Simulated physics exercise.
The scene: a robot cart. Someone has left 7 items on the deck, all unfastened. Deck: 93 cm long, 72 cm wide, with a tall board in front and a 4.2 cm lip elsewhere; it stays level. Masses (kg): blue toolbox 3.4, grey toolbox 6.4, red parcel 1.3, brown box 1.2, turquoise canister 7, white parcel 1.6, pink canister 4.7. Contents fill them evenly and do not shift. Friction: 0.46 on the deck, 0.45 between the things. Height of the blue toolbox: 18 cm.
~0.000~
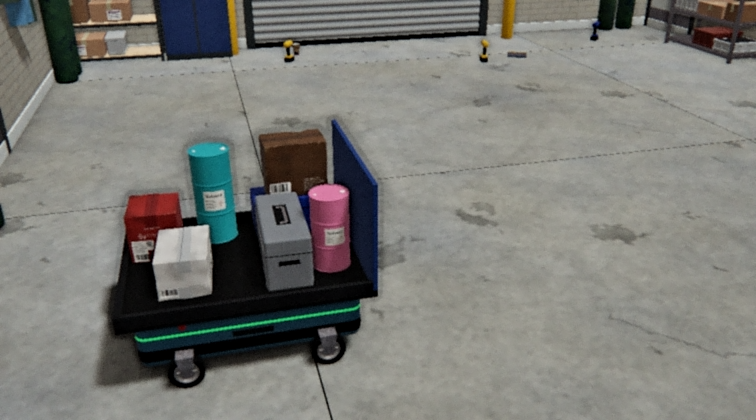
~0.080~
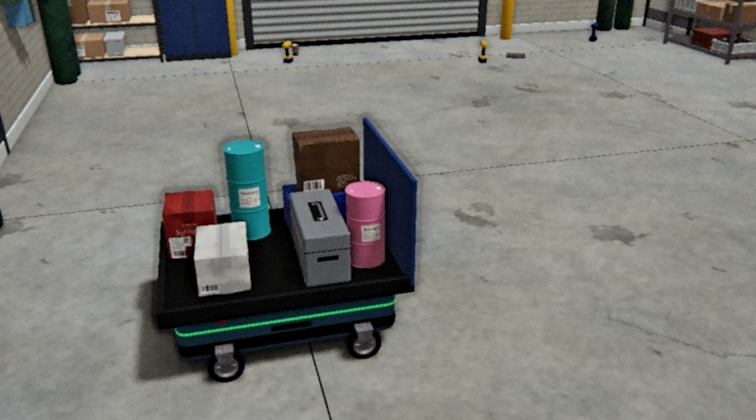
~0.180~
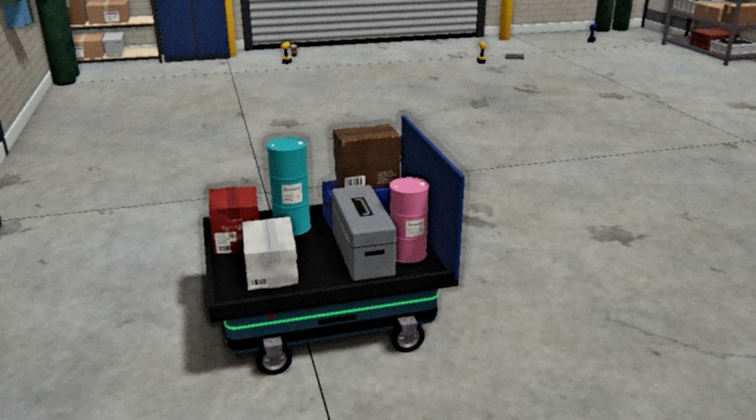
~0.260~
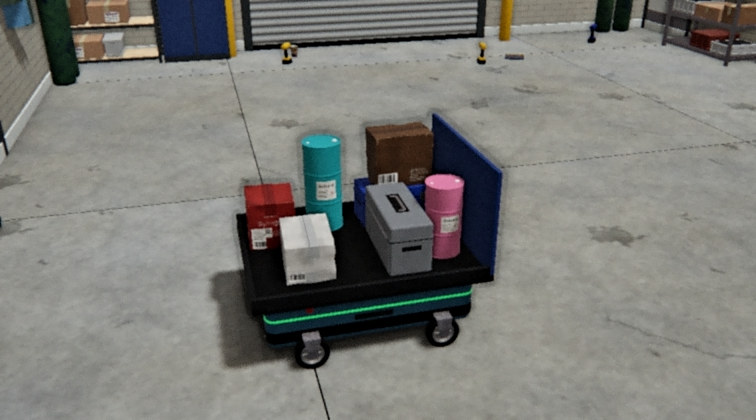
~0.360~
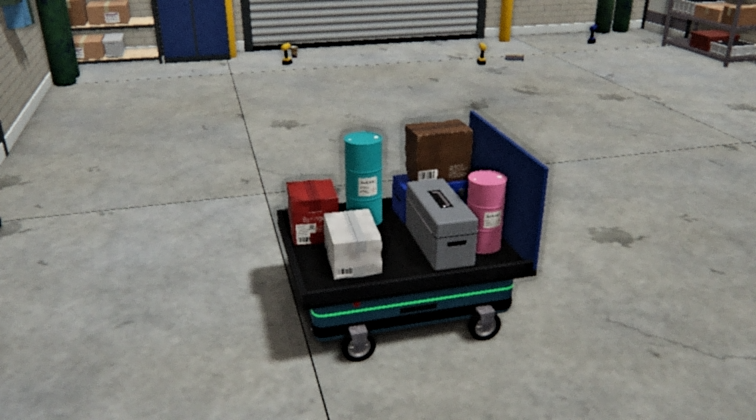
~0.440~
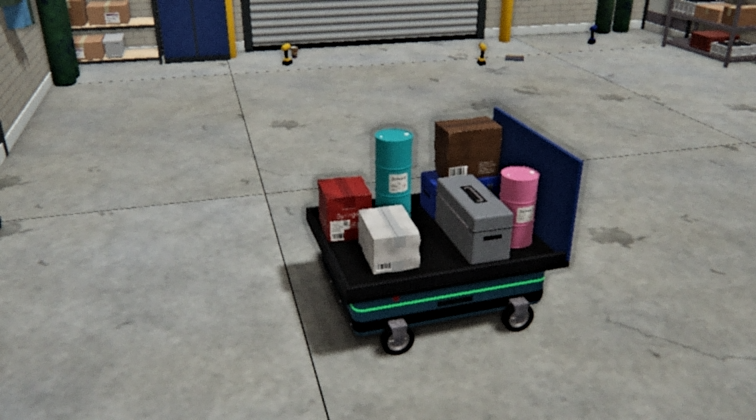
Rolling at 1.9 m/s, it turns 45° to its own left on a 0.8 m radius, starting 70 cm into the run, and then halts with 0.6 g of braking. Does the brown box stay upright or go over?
The brown box is still upright.
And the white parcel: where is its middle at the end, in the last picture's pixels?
Near (543, 162).
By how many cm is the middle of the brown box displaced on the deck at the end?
Some 6 cm.
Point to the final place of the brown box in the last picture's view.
Around (510, 91).
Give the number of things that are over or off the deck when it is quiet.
In all, 2.
Around 0.54 s, 103 cm covered, turned 13°; brown box shifted 10 cm near (498, 143); pink canister shifted 10 cm; blue toolbox shifted 8 cm.
Around 0.84 s, 160 cm covered, turned 45°; pink canister now off the deck; brown box shifted 9 cm near (499, 107); turquoise canister at 28° to upright.
Around 1.04 s, 188 cm covered, turned 45°; brown box shifted 5 cm near (506, 94); turquoise canister at 44° to upright; blue toolbox shifted 8 cm.
Around 1.24 s, 193 cm covered, turned 45°, stopped; brown box shifted 5 cm near (510, 91); turquoise canister at 74° to upright; grey toolbox shifted 13 cm.
Finally (1.8 s), off the deck and tipped over, pink canister; on their side or leaning hard on the deck, turquoise canister; not toppled but over 10 cm from the start, grey toolbox; the other 4 still in place (within 10 cm). In the last view, brown box near (510, 91).
